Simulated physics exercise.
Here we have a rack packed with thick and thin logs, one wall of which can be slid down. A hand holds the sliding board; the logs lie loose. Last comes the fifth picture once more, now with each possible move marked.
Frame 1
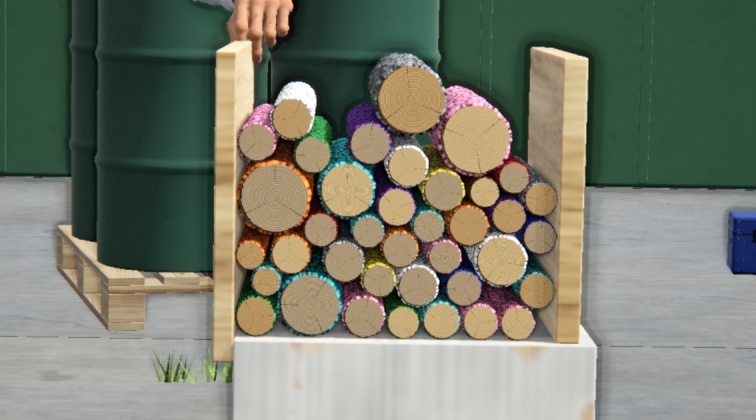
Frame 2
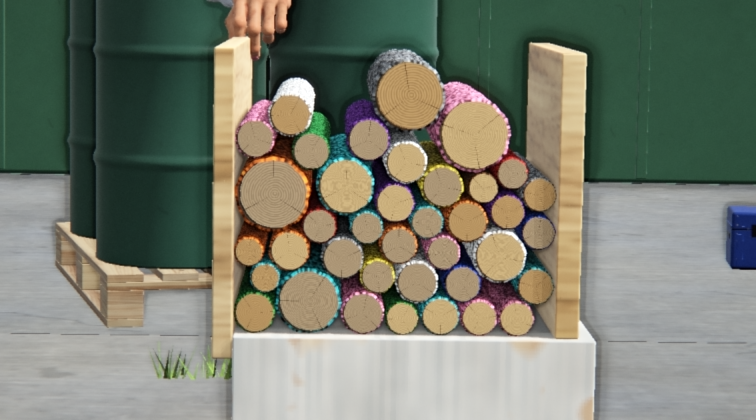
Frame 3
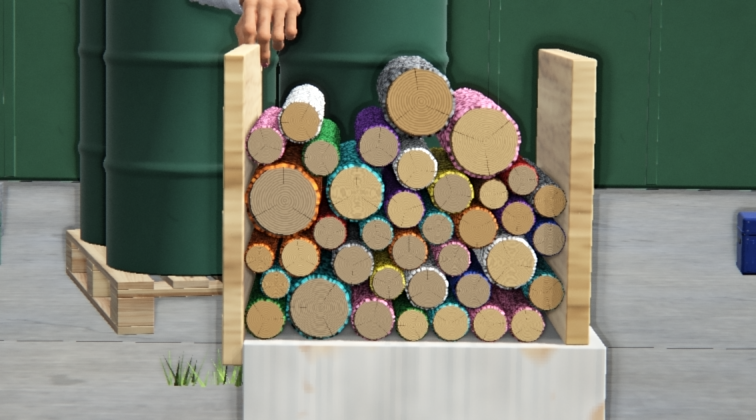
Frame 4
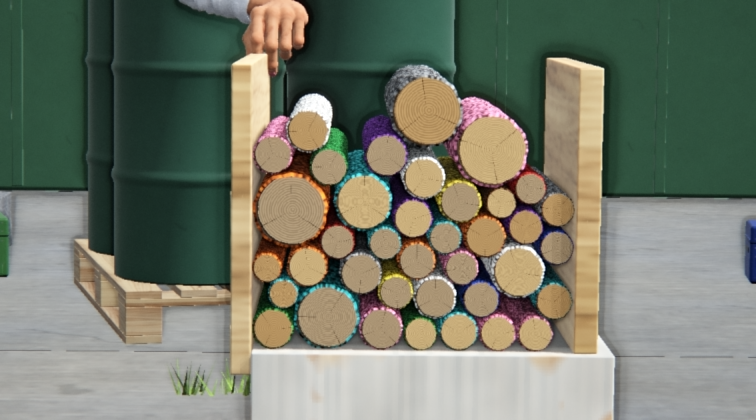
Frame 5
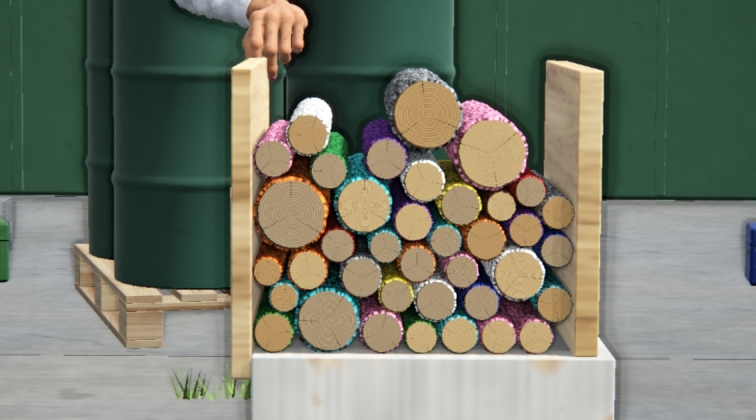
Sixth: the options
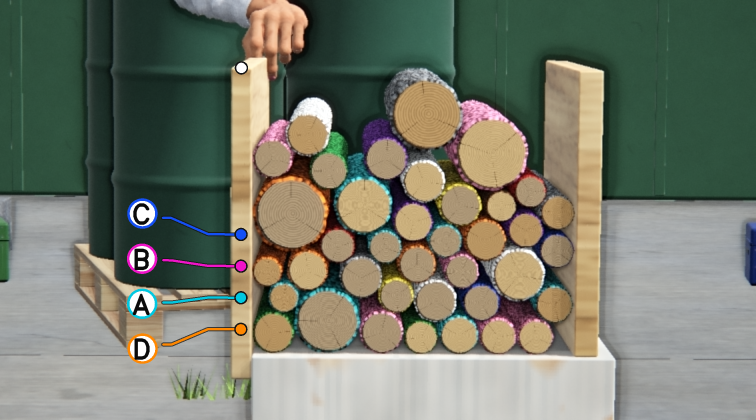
Beside green barrels in a yard, a hand stays by a wooden rack of colourful-barked logs, all still as the view drifts slightly.
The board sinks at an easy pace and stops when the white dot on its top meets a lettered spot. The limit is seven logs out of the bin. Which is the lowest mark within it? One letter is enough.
Lower it to A and no more.
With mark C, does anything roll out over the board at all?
Yes.
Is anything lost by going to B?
Yes, at B.
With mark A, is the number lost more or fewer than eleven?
It loses fewer than eleven.
On the marked copy, A at (241, 298); B at (241, 266); C at (241, 235); D at (241, 329); the white dot at (241, 68).
Taking A. A third of the way, top of the board (252, 165).
Two thirds of the way, top of the board (252, 274).
When it is over, top of the board (252, 297), three out over the board.
As for the rest, B two out over the board; C two out over the board; D more than seven out over the board.
